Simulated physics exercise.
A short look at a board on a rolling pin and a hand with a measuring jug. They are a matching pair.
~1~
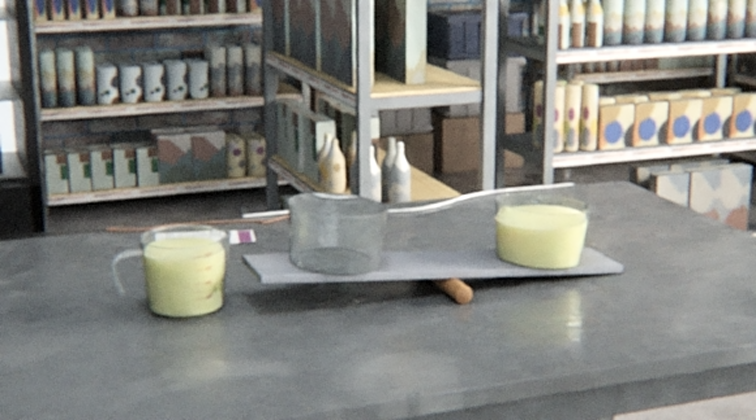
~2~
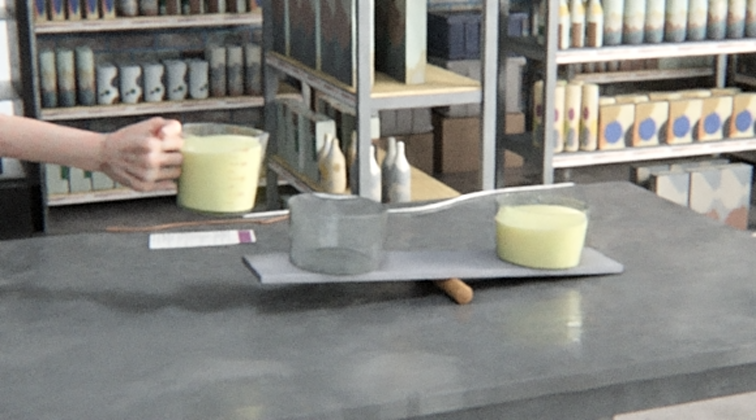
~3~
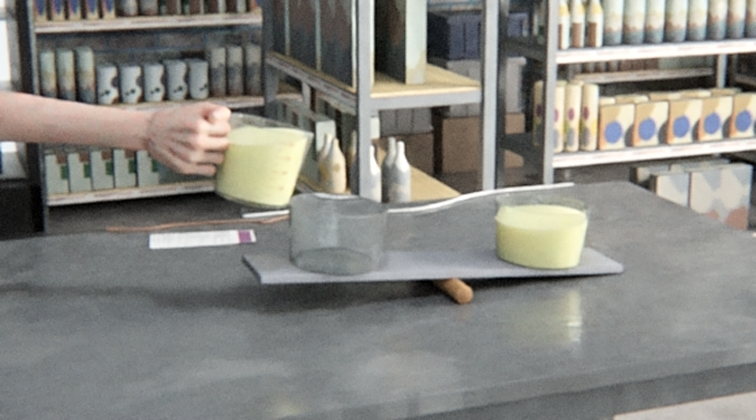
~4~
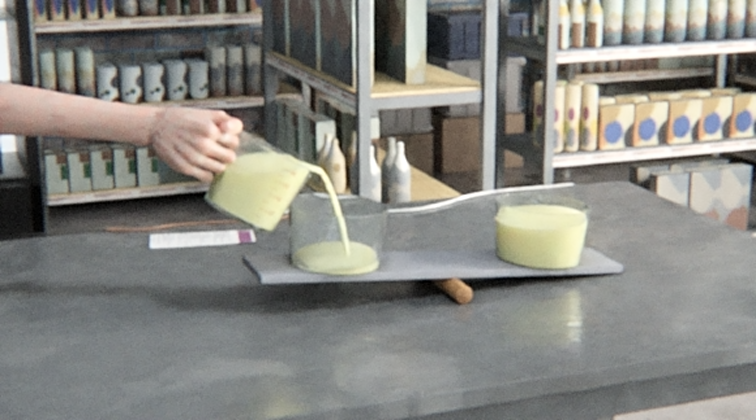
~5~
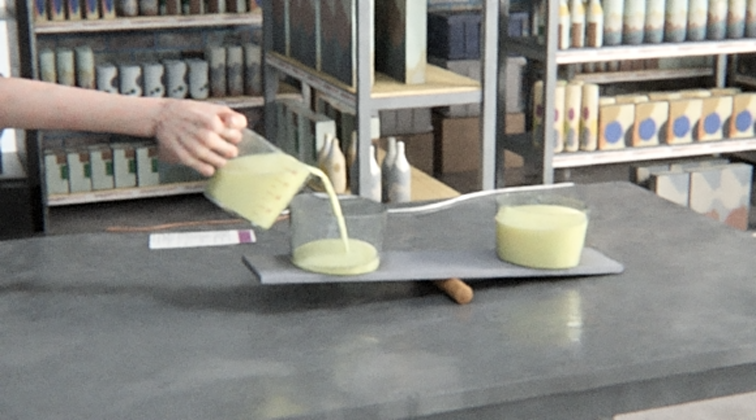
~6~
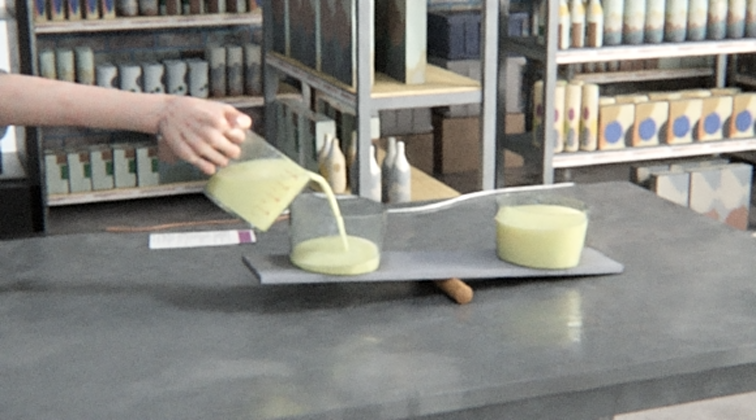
A hand reaching in from the left lifts a clear measuring jug of pale yellow liquid off a dark grey table, carries it right and tips it, pouring a thin stream into an empty clear tub. That tub sits on the left of a grey board laid across a brown rolling pin, with a matching, fuller tub at right. Seen from slightly above before stocked shelves, the board and camera stay still as a shallow yellow layer forms.
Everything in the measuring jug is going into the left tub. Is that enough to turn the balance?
It stays as it is.
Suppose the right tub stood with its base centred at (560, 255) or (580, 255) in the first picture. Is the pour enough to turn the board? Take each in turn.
In that order: Remains as it is, keeps its lean.
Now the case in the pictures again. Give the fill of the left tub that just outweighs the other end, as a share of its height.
Close to 70 %.
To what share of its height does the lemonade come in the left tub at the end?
Near 60 in a hundred.
A moment on, the left tub is about a third full; the board leans as before.
Further on, the left tub is about half full; the board leans as before.
When it is over, the left tub is about two thirds full; the board leans as before.
